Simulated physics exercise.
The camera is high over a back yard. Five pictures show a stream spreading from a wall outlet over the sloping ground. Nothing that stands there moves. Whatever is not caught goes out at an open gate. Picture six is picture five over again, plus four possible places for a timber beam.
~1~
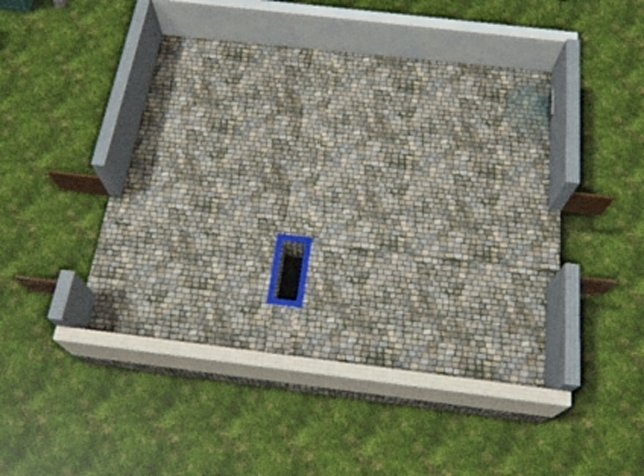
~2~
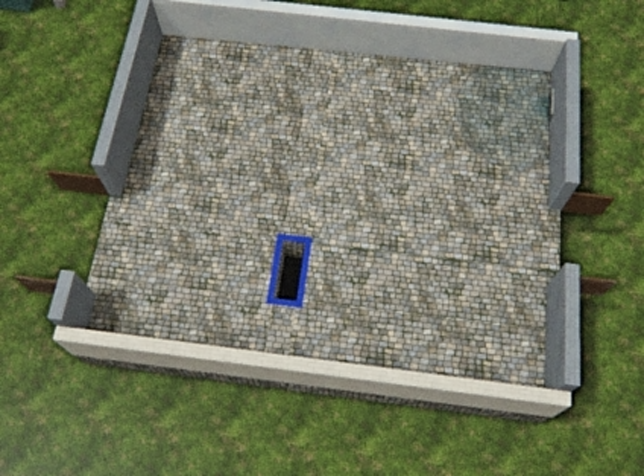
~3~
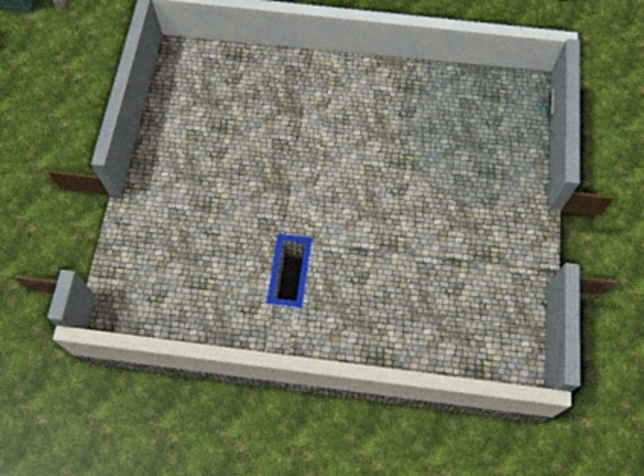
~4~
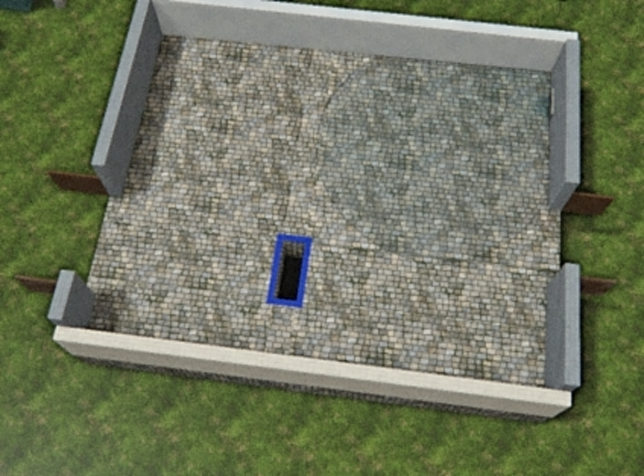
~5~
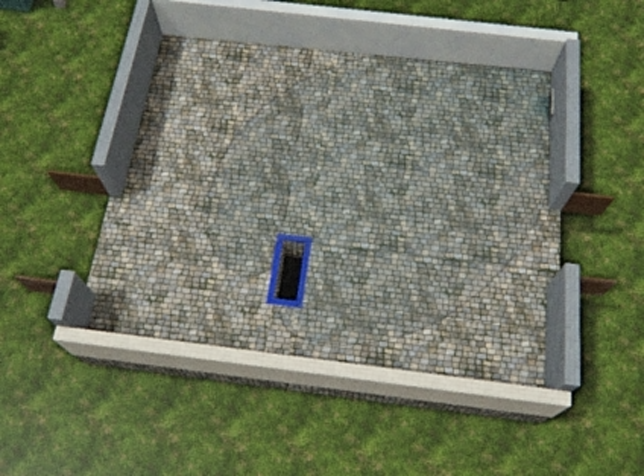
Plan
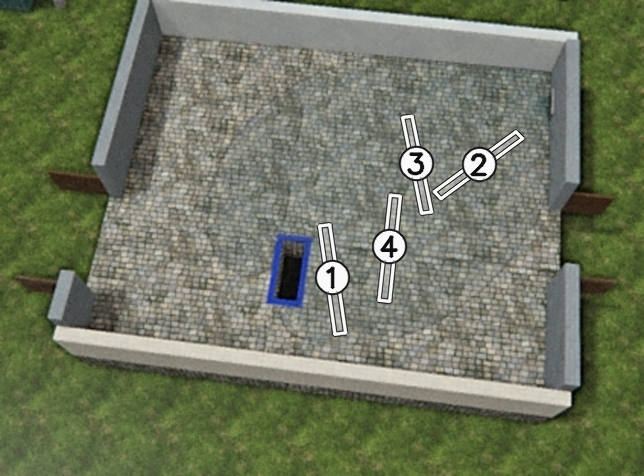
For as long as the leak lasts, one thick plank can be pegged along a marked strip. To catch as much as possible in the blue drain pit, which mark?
2 is best.
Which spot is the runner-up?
The answer is 4.
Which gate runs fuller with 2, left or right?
The left gate.
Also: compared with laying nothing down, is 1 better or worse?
Worse.
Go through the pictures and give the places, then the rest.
In the first frame, outfall at (552, 105); blue drain pit at (290, 270); open gate at (109, 245); open gate at (548, 247); 2 % of the ground under water, visible out to (509, 98); blue drain pit still dry.
In the second frame, 7 % of the ground under water, visible out to (474, 147); blue drain pit still dry.
In the third frame, 15 % of the ground under water, visible out to (404, 135); blue drain pit still dry.
In the fourth frame, 30 % of the ground under water, visible out to (320, 160); blue drain pit still dry.
In the fifth frame, 51 % of the ground under water, visible out to (210, 222); blue drain pit taking water.
In white, 1 from (324, 225) to (340, 333); 2 from (437, 195) to (519, 135); 3 from (407, 116) to (426, 212); 4 from (384, 300) to (395, 195).
With 1, about 7 % of the stream goes into the blue drain pit, about 92 % out by the gates.
With 2, about 26 % of the stream goes into the blue drain pit, about 73 % out by the gates.
With 3, about 6 % of the stream goes into the blue drain pit, about 93 % out by the gates.
With 4, about 18 % of the stream goes into the blue drain pit, about 81 % out by the gates.
